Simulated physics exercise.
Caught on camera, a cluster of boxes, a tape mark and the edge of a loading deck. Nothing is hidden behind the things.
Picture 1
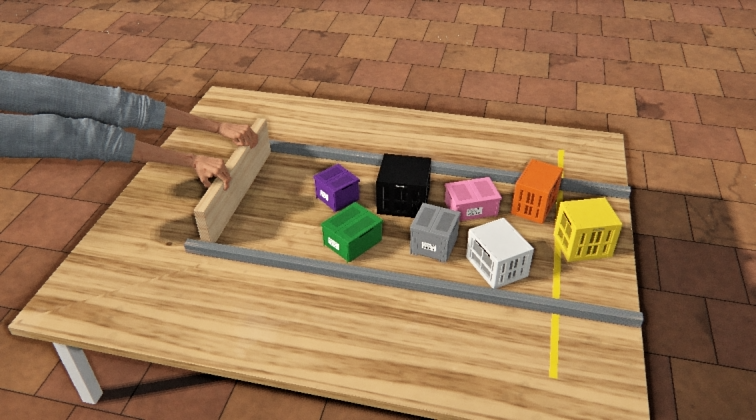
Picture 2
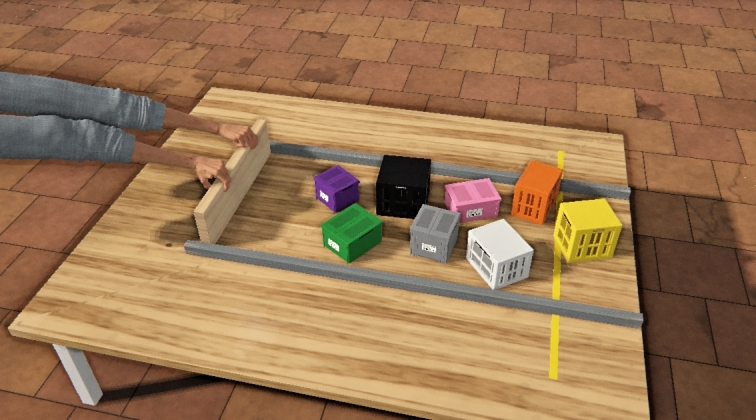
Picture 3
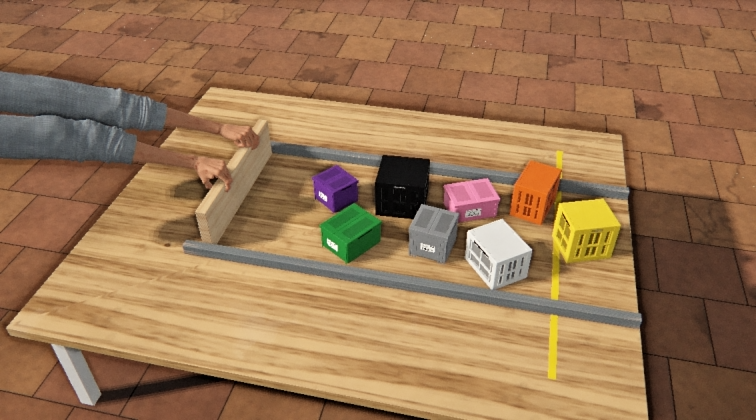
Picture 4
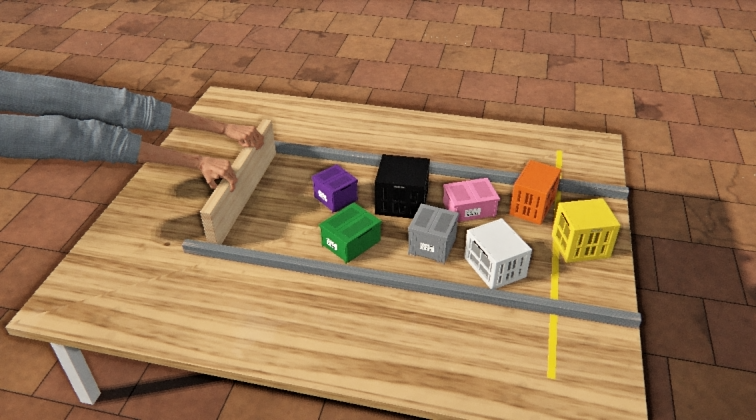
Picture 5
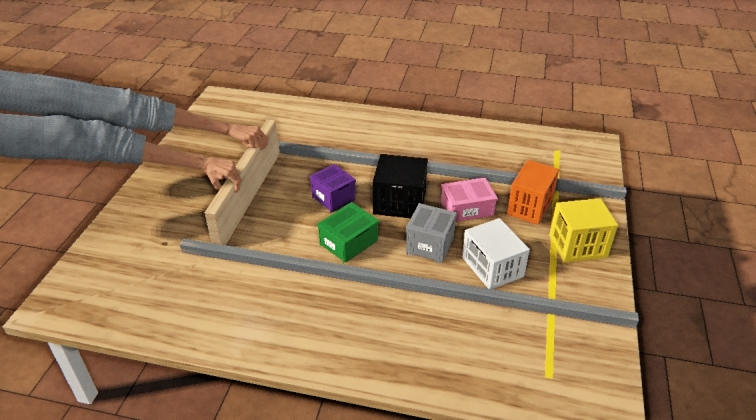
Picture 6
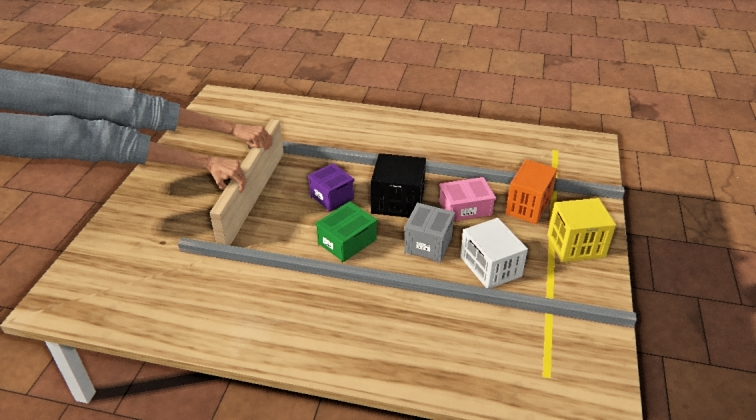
Wooden plank held upright by two hands edging slightly right across a table toward colored crates and boxes, which stay nearly still.
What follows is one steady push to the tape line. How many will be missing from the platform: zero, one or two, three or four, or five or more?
As it turns out, the number that fall off is three or four.
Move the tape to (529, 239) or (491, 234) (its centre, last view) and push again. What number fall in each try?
In that order 3 and 1.
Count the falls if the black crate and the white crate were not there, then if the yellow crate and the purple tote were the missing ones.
The counts: 1 and 1.
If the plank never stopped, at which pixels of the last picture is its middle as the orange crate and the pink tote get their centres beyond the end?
At (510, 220) for the orange crate; at (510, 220) for the pink tote.
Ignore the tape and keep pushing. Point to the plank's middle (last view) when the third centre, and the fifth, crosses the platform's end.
First at (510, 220), next at (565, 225).
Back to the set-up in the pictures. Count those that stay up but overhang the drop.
It comes to 2.
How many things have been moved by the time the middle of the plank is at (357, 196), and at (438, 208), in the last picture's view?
At the one place 4, at the other 8.
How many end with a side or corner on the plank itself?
It touches 2.
Soon after, none off yet; yellow crate at rest near (580, 230); orange crate at rest near (531, 191); white crate at rest near (493, 253).
Then, none off yet; yellow crate moved about its own width near (612, 239); orange crate moved about its own width near (595, 197); white crate moved about its own width near (550, 269).
By the end, the number that fall off is three or four; fallen, pink tote, white crate, orange crate and yellow crate.
